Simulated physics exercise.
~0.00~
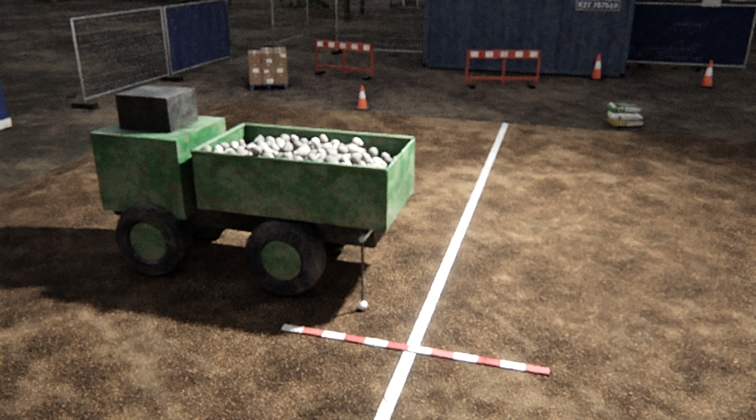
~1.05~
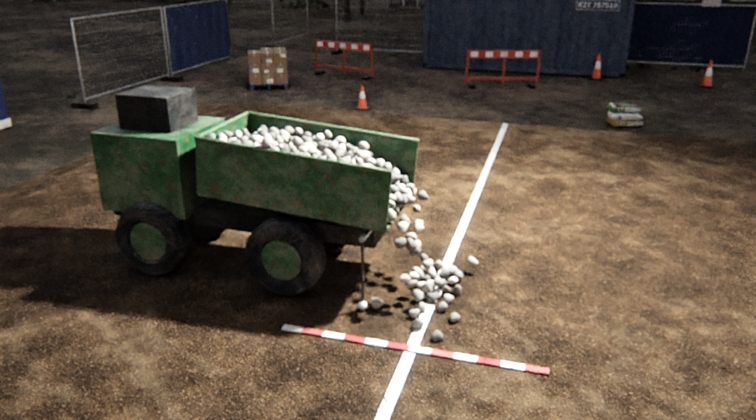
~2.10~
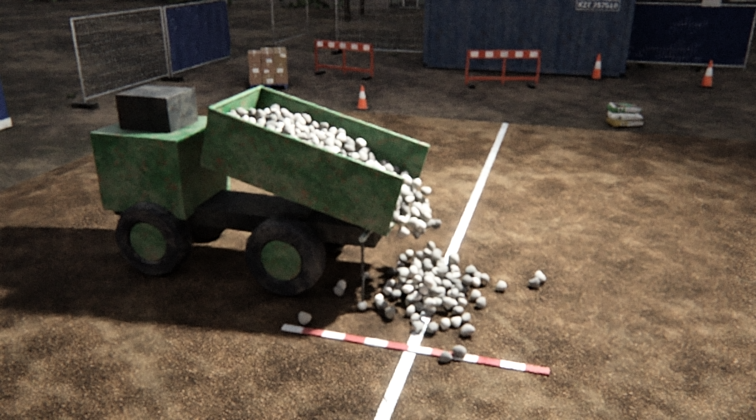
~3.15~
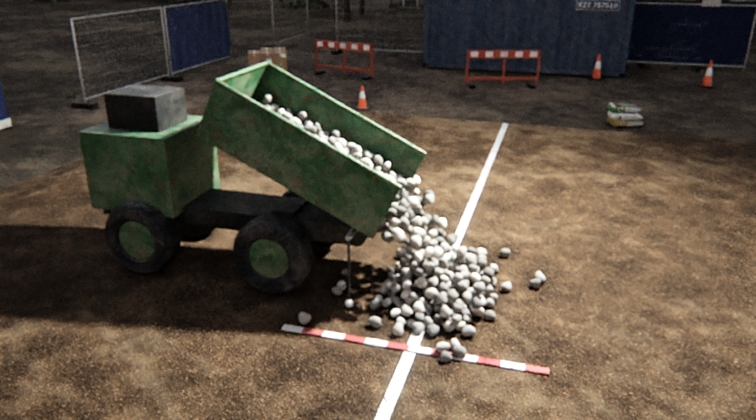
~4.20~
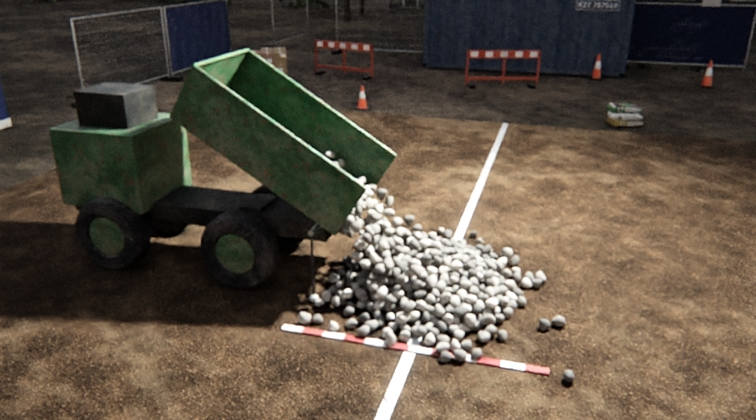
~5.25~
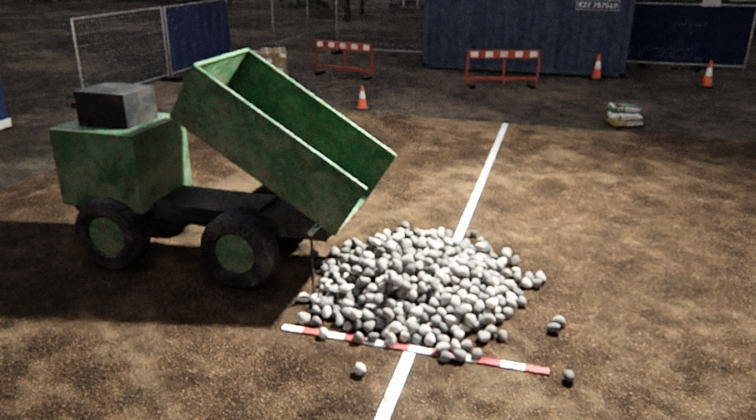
At the start, a green truck with a bed full of pale, rounded stones stands left of a white line painted across brown ground, near a red and white staff. The bed begins to tilt, and the first stones spill from its right end onto the line. As it tips more steeply, stones pour out and build a heap, a few rolling off to the right. The truck then edges left while the rest slide down. Finally the raised bed is empty and still, and the wide heap straddles the line, with more stones left of it than beyond it.
